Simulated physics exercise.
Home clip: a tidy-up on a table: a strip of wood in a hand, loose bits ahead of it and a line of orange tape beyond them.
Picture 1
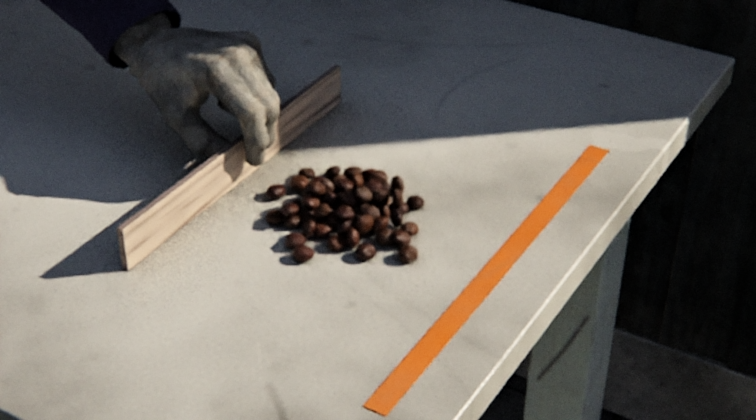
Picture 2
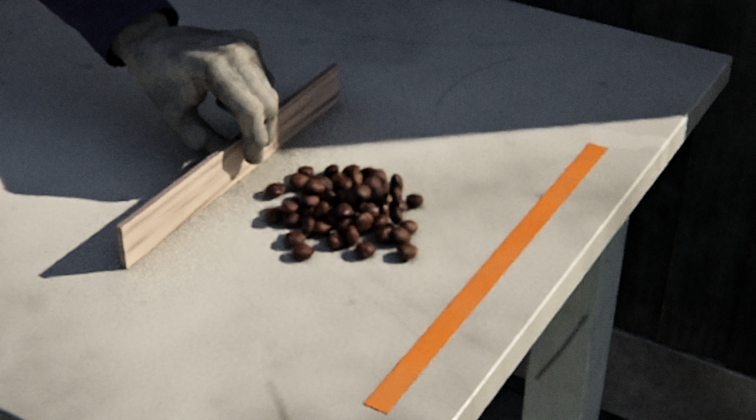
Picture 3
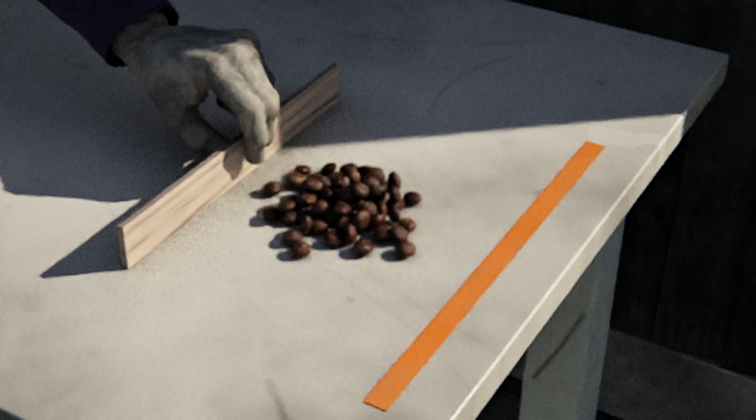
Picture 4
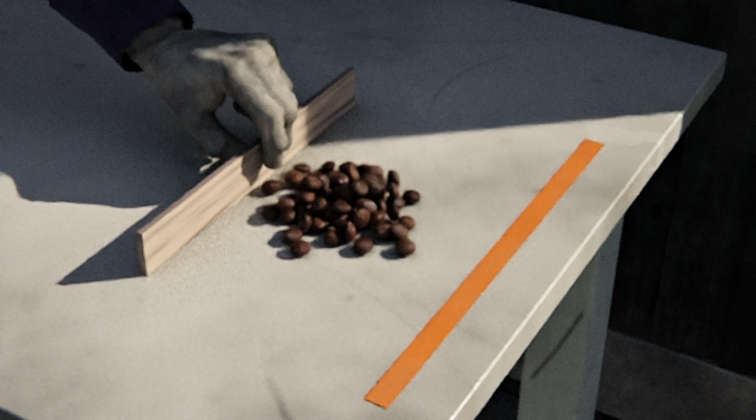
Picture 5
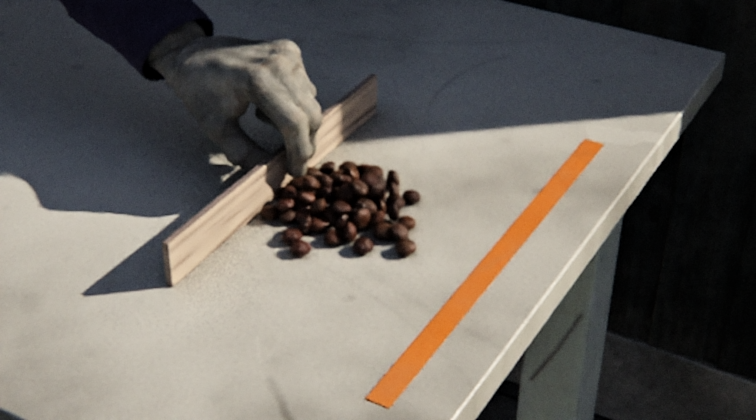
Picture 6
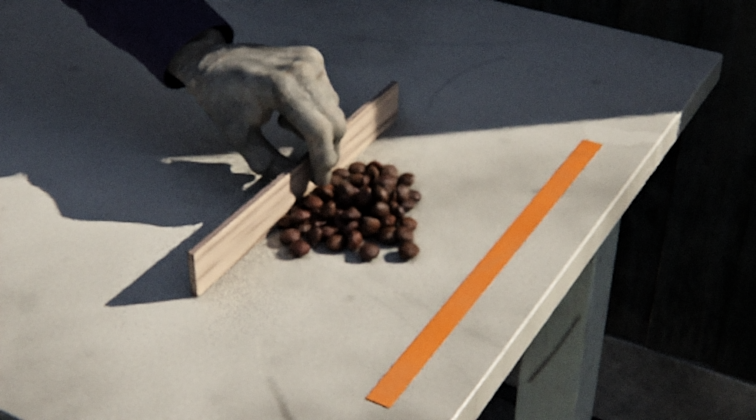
A hand in a dark sleeve grips a strip of pale wood at the left of a light grey table, seen from above at an angle in sun and shadow. A heap of small dark brown pieces lies mid-table, with orange tape beyond it near the right edge. The strip rests, then the hand slides it right into the heap, pushing most pieces slightly along, as the view shifts very slightly.
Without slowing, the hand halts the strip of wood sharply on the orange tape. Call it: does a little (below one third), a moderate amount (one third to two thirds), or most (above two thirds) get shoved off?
A moderate amount, one third to two thirds.
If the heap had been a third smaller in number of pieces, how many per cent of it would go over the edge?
It comes out near 30 per cent of the heap.
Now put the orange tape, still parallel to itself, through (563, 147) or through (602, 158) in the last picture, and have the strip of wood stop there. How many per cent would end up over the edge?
About 20 and 70 per cent.
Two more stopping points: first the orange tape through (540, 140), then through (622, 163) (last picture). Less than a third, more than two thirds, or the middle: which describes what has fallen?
Under a third, then above two thirds.
Soon after the last picture, strip of wood still moving, near (409, 190); heap all on the table, its front near (491, 267).
A little later, strip of wood stopped at the orange tape; heap about a third over the edge.
Later still, strip of wood stopped at the orange tape; heap about half over the edge.
At rest, strip of wood stopped at the orange tape; heap about half over the edge.
